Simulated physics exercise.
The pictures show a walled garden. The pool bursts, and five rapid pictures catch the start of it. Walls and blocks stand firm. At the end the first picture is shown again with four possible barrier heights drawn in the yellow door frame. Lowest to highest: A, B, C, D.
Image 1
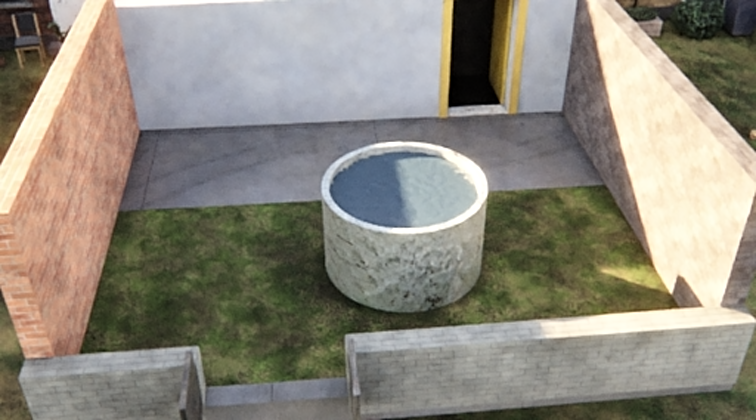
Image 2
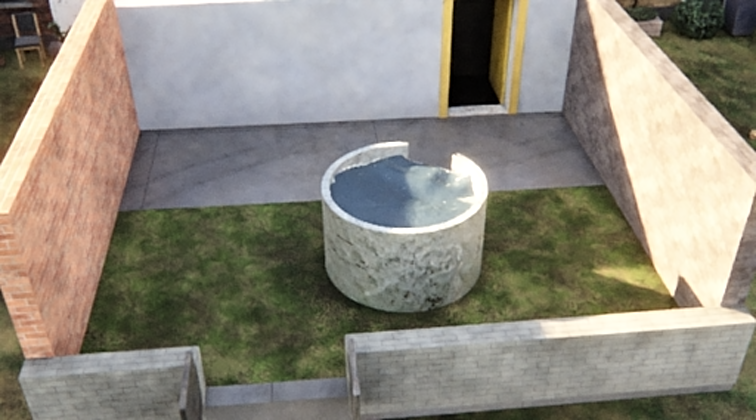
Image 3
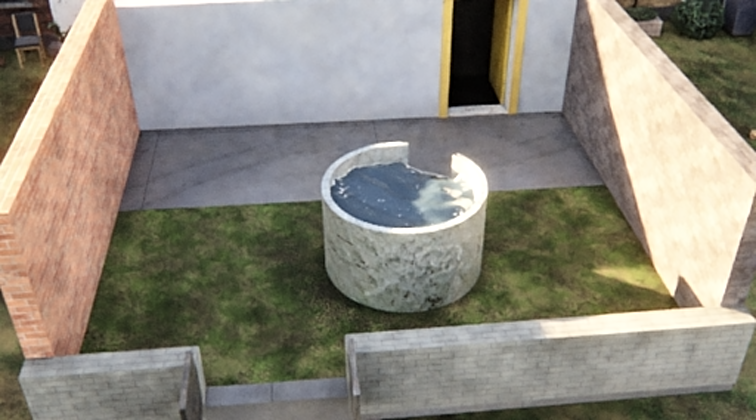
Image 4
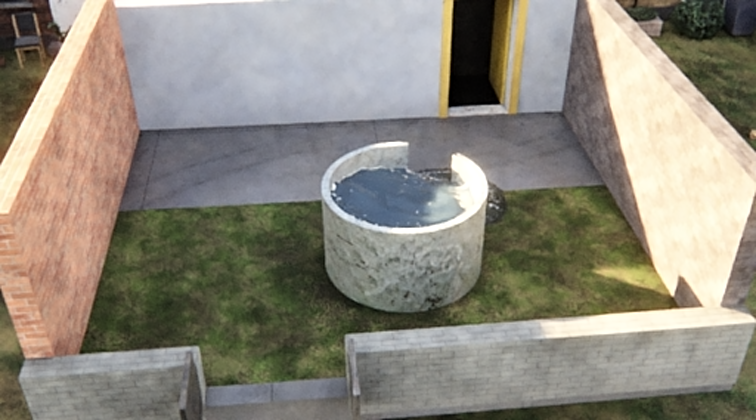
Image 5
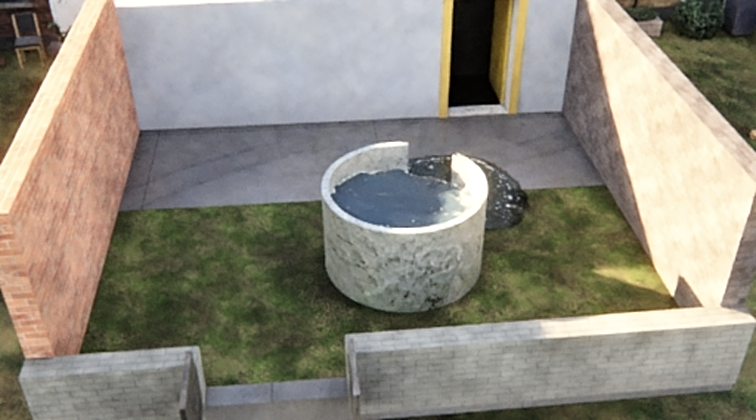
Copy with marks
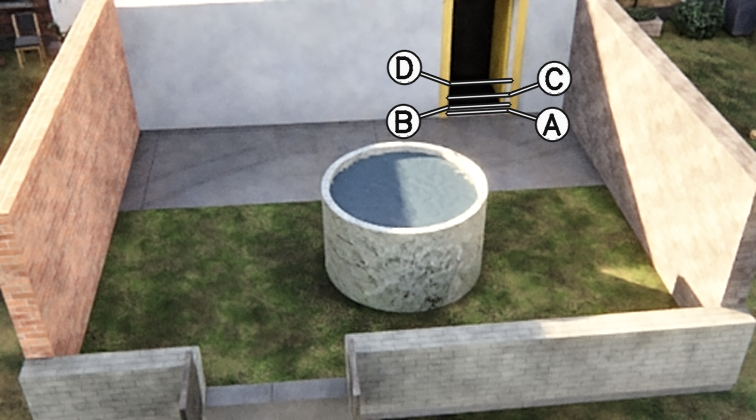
Water lies still in a round, pale stone pool on the grass of a walled garden, seen from above by a camera that stays fixed. Red brick stands at left, a tan wall at right, a white wall with a yellow-framed doorway behind, and low grey walls in front. A gap opens in the pool's back rim, the water ripples, and it pours out, spreading behind and rightward across the ground.
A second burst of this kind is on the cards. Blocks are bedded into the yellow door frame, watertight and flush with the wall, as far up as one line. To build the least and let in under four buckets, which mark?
It is C.
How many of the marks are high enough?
Two.
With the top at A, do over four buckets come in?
Yes, it does.
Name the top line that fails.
Here it is line B.
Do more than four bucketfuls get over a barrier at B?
Yes, it does.
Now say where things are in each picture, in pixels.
Water in the pool at rest, its middle at (404, 190); foot of the yellow doorway at (477, 115); open gate at (272, 336).
Water covers 1 % of the ground, its front hidden from here.
Water covers 2 % of the ground, its front hidden from here.
Water covers 5 % of the ground and shows as far out as (492, 215).
Water covers 8 % of the ground and shows as far out as (480, 161).
On the marked copy, A at (478, 111); B at (478, 106); C at (479, 96); D at (480, 82); from the bottom up A, B, C, D.
If A is chosen, dozens of bucketfuls pour in.
If B is chosen, about 9 bucketfuls get in.
If C is chosen, nothing gets over.
If D is chosen, nothing gets over.
